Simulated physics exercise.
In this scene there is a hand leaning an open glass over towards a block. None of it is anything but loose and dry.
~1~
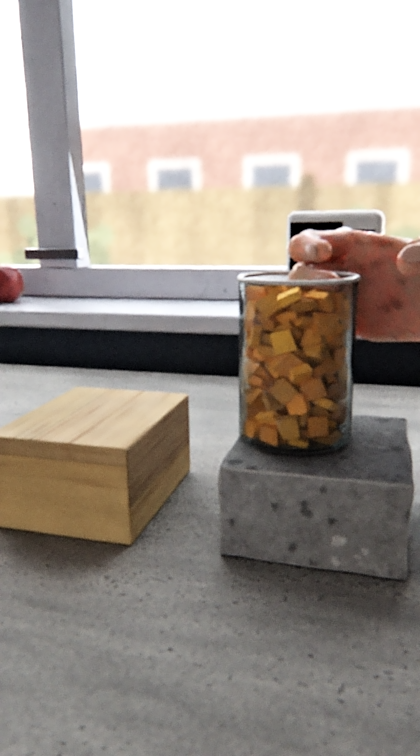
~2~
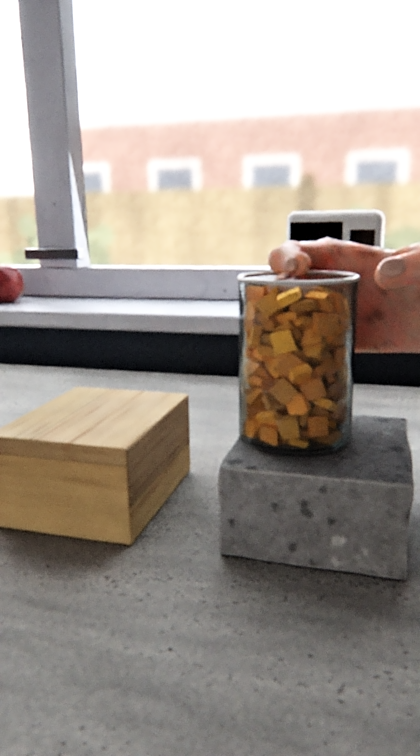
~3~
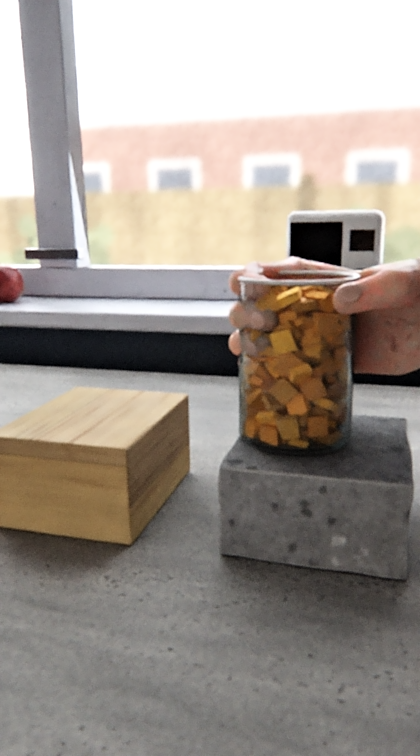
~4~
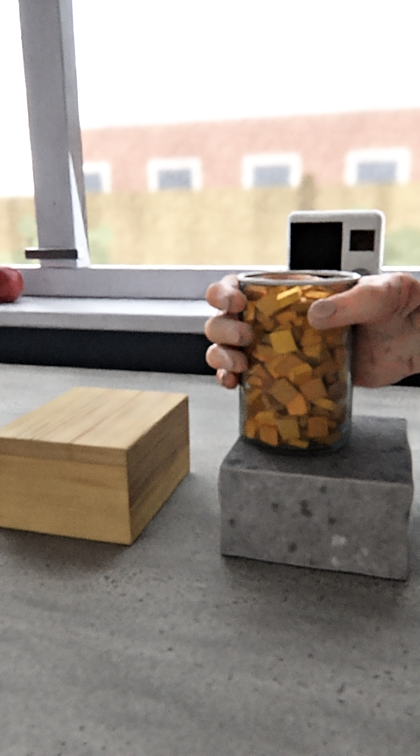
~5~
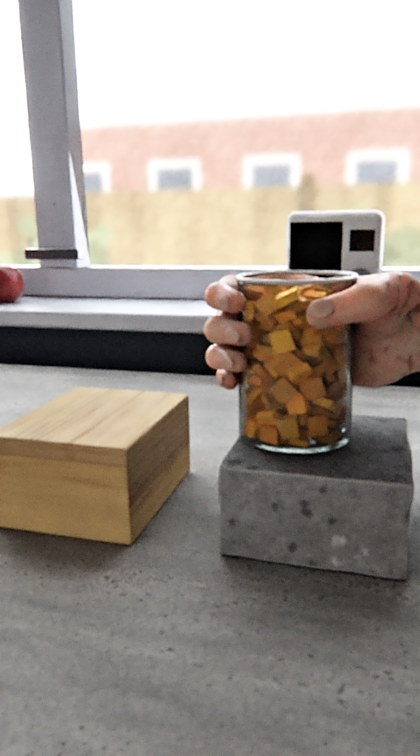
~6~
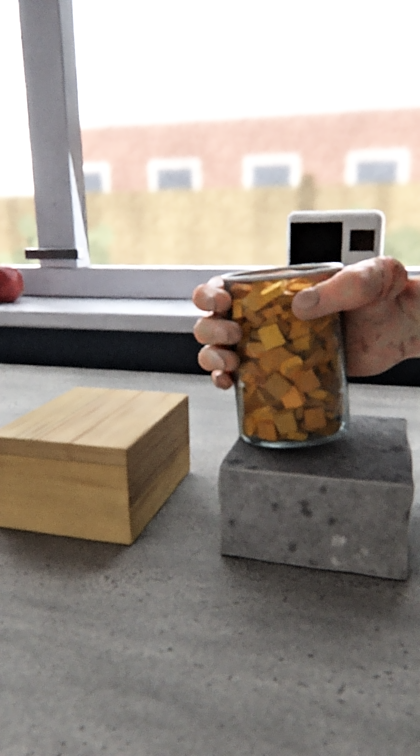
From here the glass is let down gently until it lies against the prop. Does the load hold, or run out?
The load, in the end, escapes its holder.
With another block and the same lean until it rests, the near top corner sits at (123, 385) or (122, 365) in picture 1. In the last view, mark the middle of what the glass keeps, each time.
First height: Roughly (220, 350); second height: Roughly (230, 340).
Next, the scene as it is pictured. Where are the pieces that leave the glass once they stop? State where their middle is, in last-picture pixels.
My best guess is that the centre lands close to (76, 404).
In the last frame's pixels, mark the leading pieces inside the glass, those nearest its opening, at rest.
Roughly at (105, 391) in the last view, I'd say.
Then, 0.41 s after the last picture, the glass leans 36°; everything is still inside.
Then, 0.85 s after the last picture, the glass leans 69°; everything is still inside.
Then, 1.37 s after the last picture, the glass rests on the block at 84°; a small part of the small crackers out of it.
At rest, the glass rests on the block at 84°; a small part of the small crackers out of it.
